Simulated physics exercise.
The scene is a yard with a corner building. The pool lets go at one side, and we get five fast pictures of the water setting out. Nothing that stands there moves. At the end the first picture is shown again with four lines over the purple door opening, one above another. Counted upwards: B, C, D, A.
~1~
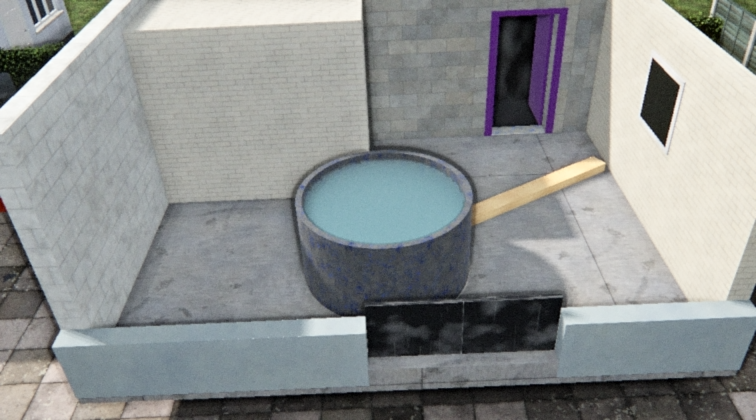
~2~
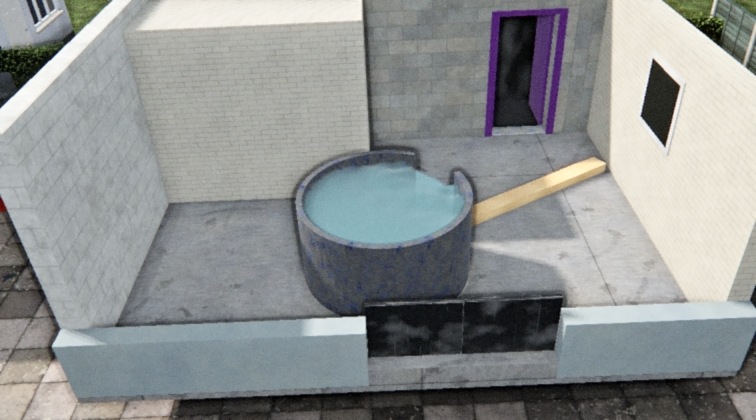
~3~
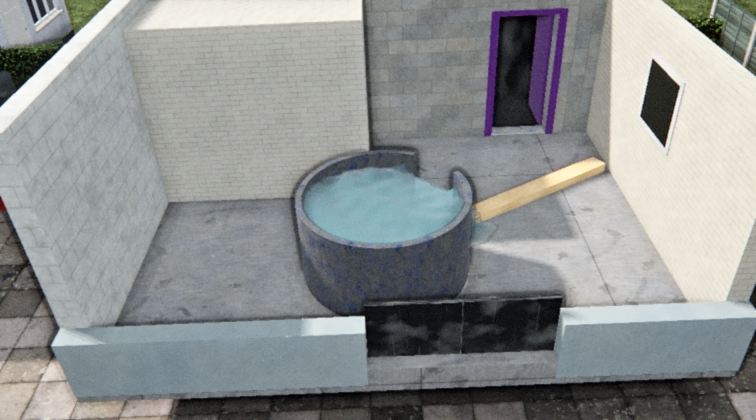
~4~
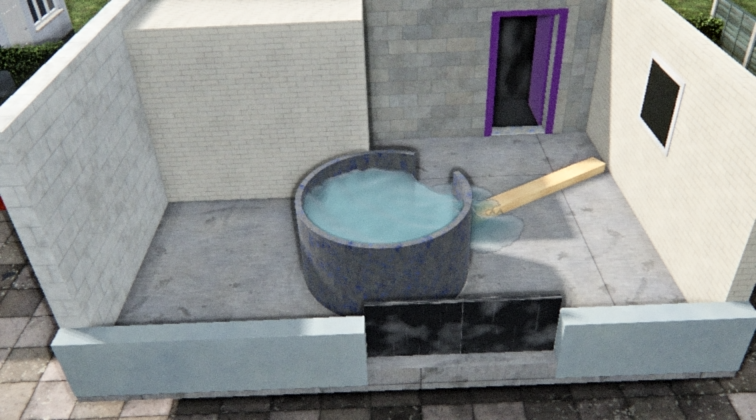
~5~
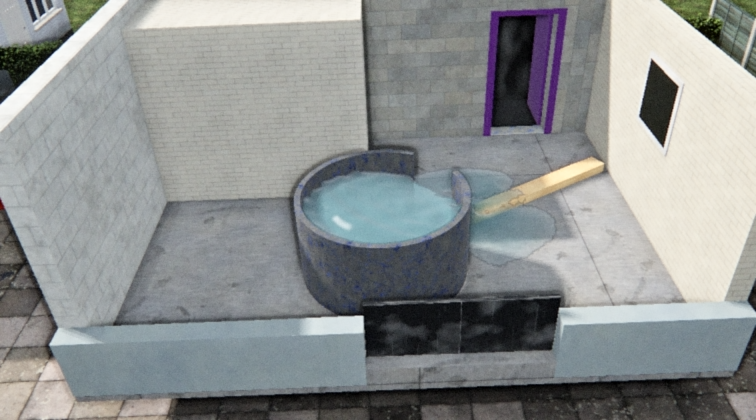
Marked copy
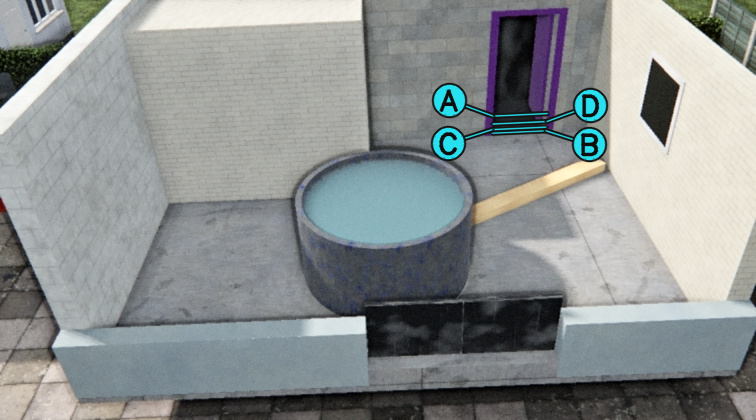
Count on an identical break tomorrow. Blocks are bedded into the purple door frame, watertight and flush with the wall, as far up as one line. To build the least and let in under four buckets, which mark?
Line A just does it.
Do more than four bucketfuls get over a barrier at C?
Yes.
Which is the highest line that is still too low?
D.
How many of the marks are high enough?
One of the four.
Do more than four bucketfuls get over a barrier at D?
Yes.
On the marked copy, A at (520, 114); B at (518, 131); C at (519, 128); D at (519, 122); from the bottom up B, C, D, A.
Choosing A, a splash gets over, under a bucket.
Choosing B, dozens of bucketfuls pour in.
Choosing C, dozens of bucketfuls pour in.
Choosing D, about 10 bucketfuls get in.
